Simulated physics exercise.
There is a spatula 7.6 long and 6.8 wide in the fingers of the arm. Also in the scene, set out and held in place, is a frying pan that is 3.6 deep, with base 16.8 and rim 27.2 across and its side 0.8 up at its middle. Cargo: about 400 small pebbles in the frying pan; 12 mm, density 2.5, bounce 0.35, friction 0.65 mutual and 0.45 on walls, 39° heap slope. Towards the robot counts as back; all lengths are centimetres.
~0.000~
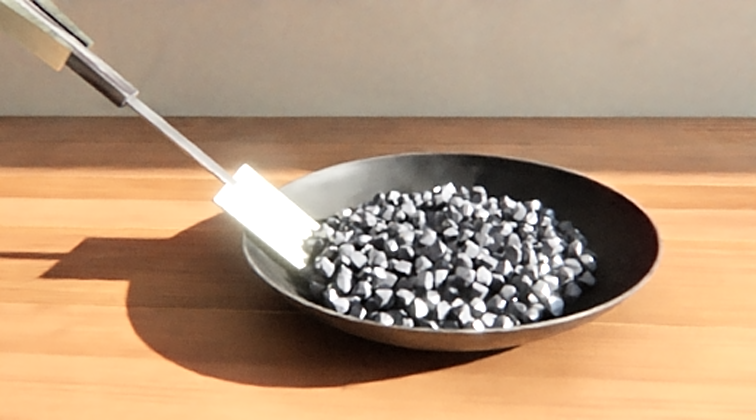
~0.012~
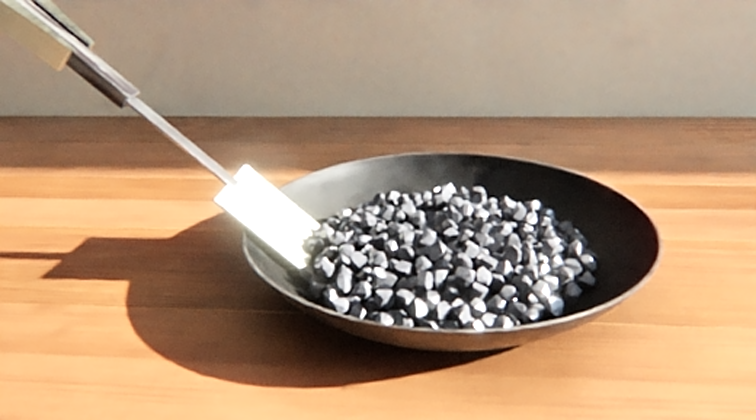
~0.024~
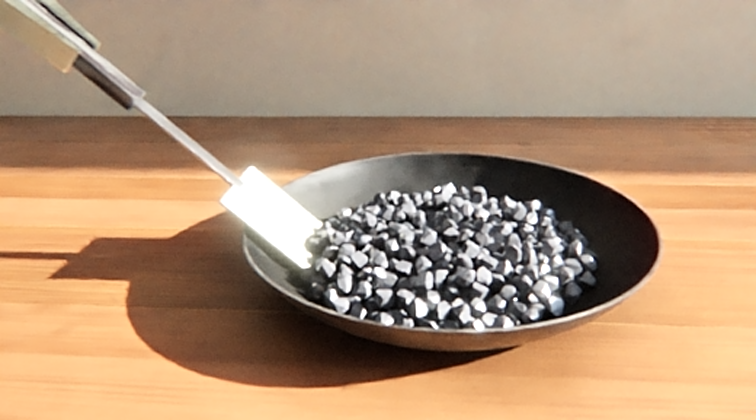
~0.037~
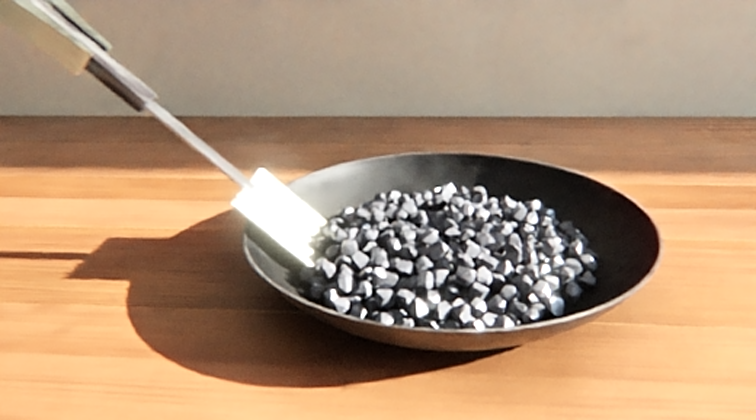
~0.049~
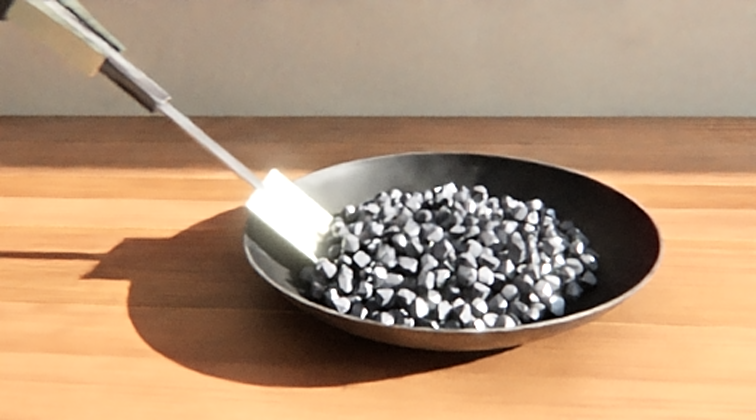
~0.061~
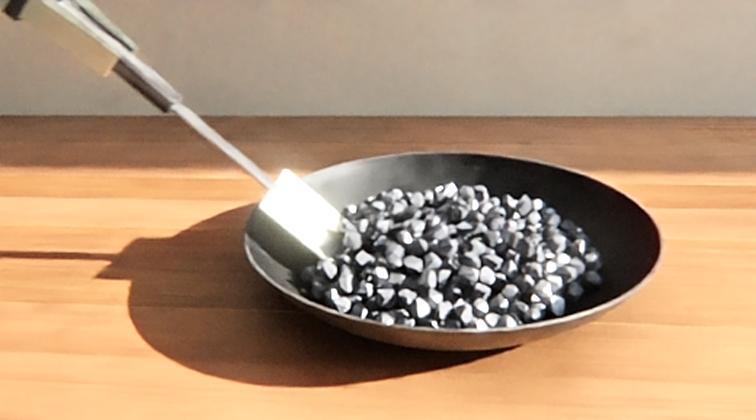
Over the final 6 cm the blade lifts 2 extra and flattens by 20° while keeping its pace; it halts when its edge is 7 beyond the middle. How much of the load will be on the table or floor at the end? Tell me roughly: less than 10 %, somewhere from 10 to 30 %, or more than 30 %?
Less than 10 %.
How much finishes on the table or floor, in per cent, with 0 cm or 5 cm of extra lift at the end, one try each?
5 and 5 %.
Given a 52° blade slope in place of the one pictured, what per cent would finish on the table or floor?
In that case around 10 per cent.
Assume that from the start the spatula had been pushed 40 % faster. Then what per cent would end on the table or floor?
About 10 per cent.
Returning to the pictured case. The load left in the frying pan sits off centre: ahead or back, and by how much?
Ahead of centre, near 4.5 centimetres.
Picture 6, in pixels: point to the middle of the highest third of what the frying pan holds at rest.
It is centred near (587, 227) in the last view.
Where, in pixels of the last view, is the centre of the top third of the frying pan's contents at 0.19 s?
At about (547, 228).
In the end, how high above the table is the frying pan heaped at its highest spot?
Height at the end: Around 5.5 cm.
After 0.13 s, sloping 43°, highest piece 5 above the table; 402 in the frying pan.
After 0.19 s, sloping 36°, highest piece 5 above the table; 400 in the frying pan, 2 on the blade or in flight.
After 0.43 s, sloping 23°, highest piece 5 above the table; 387 in the frying pan, 15 on the table or floor.
After 1.48 s, sloping 23°, highest piece 5 above the table; 387 in the frying pan, 15 on the table or floor.
In the end, 387 in the frying pan, 15 on the table or floor. That is 4 % on the table or floor.
